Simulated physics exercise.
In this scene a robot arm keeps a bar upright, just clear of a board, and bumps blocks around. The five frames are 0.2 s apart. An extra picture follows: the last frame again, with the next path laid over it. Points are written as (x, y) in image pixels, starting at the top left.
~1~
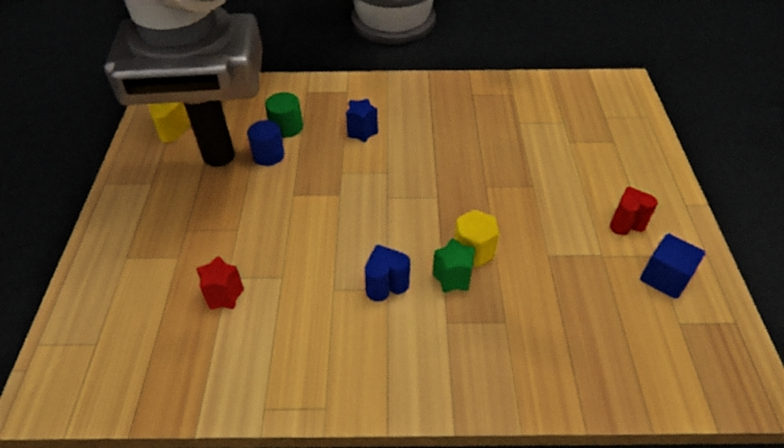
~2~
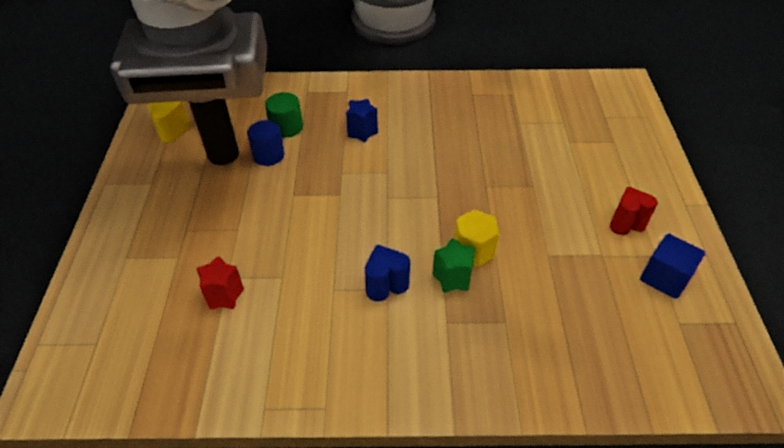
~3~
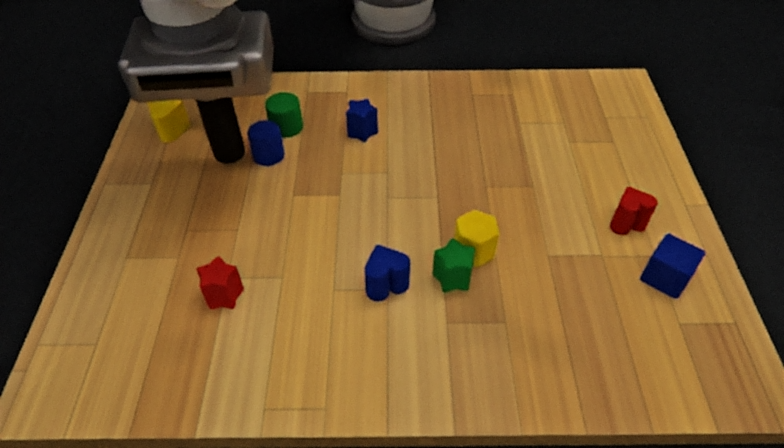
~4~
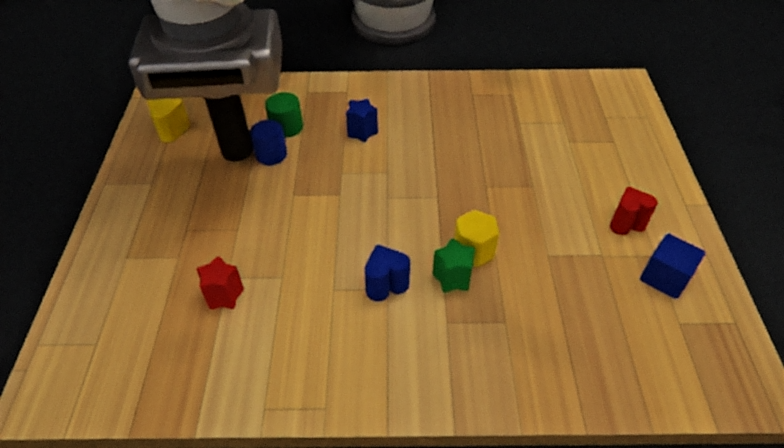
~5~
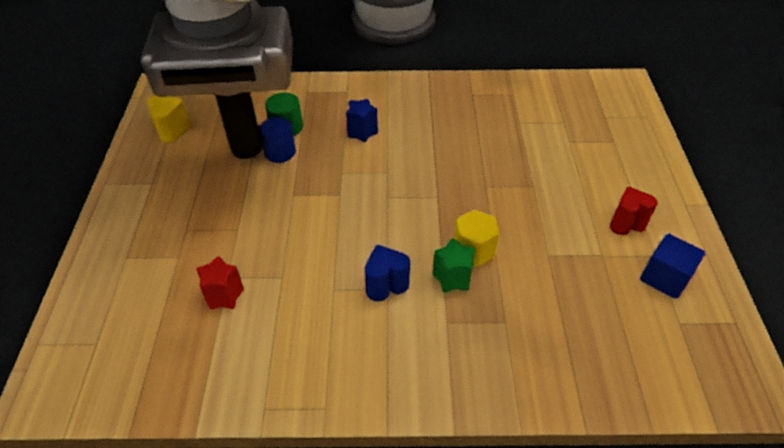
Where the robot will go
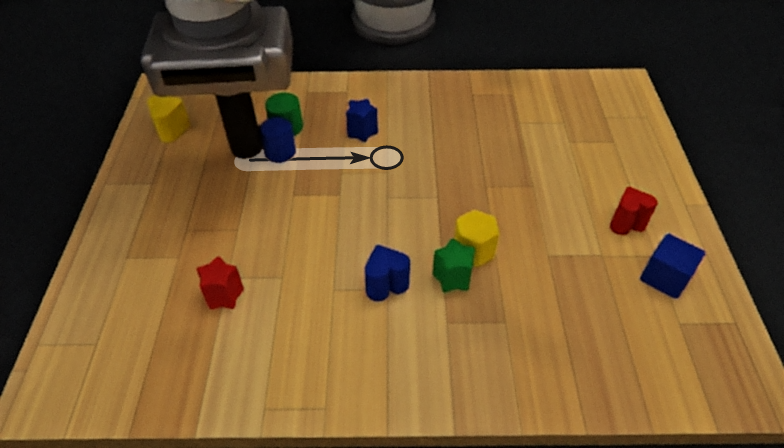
A robot arm's black bar moves right and nudges the blue round block slightly right.
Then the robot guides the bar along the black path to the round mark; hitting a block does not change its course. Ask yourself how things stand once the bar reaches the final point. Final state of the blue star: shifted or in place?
Once the bar is done, the blue star remains in the old spot.
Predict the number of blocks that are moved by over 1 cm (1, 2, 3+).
That push would leave one block displaced by more than about 1 cm.
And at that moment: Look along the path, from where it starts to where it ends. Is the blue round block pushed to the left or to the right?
Facing from start to end, it will go to the left.
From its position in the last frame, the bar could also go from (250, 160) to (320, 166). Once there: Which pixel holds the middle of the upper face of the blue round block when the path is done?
(315, 119)
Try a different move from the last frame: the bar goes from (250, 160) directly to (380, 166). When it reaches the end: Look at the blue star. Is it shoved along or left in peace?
It is not moved.
The line goes from (250, 160) to (387, 158).
What follows on the original path. One third of the way, bar (294, 147); blue round block (315, 117).
Two thirds of the way, bar (341, 146); blue round block (331, 112).
At the end, bar (386, 146); blue round block (331, 112); blue star unmoved.
